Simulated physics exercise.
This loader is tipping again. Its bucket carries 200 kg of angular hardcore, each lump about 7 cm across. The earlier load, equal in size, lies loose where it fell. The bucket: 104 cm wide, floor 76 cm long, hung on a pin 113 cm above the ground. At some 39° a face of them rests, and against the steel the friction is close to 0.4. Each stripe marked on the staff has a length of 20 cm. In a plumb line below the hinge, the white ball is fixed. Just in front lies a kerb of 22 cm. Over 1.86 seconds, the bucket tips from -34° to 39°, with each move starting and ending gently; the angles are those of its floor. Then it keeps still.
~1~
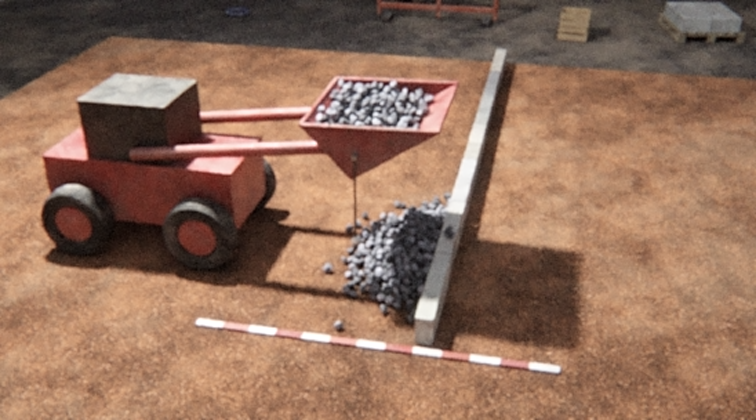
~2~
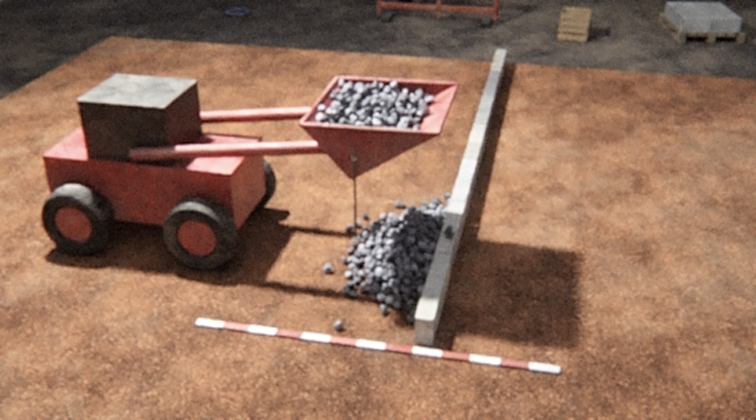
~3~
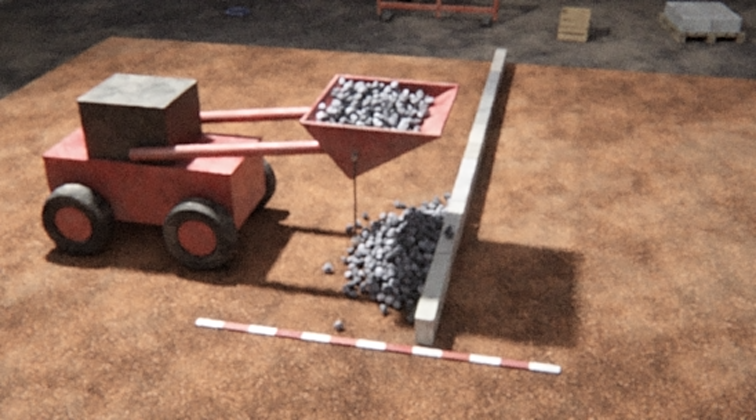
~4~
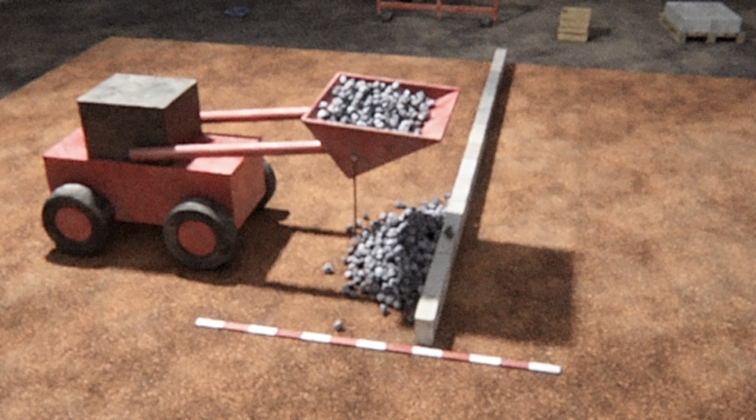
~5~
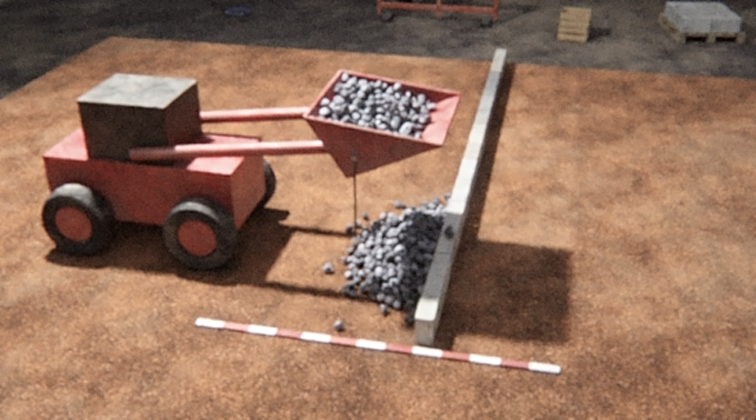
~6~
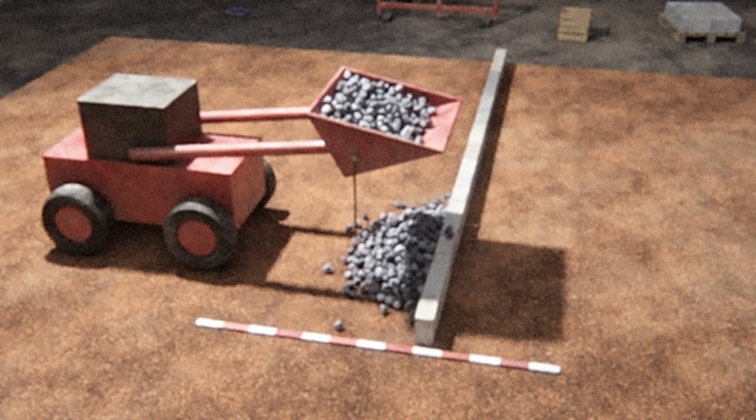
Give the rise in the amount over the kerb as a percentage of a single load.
77 %.
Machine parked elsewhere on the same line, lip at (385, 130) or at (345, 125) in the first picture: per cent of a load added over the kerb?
Some 5 percent first and 0 percent second.
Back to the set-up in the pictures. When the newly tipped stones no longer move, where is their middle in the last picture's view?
Near (480, 257).
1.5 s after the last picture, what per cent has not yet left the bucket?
Still inside: Some 40 %.
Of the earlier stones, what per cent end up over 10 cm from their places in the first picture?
I'd put it at about 0 per cent.
Then, 0.9 s after the last picture the floor is at 28°; in per cent of one load, 100 in the bucket, 100 on this side of the kerb; the foremost stones are at (439, 243).
Then, 1.5 s after the last picture the floor is at 39°; in per cent of one load, 42 in the bucket, 143 on this side of the kerb, 15 over the kerb; the foremost stones are at (489, 262).
Then, 1.8 s after the last picture the floor is at 39°; in per cent of one load, 4 in the bucket, 139 on this side of the kerb, 58 over the kerb; the foremost stones are at (542, 269).
Then, 4.3 s after the last picture the floor is at 39°; in per cent of one load, 0 in the bucket, 123 on this side of the kerb, 77 over the kerb; the foremost stones are at (593, 295). Net gain over the kerb, 77.
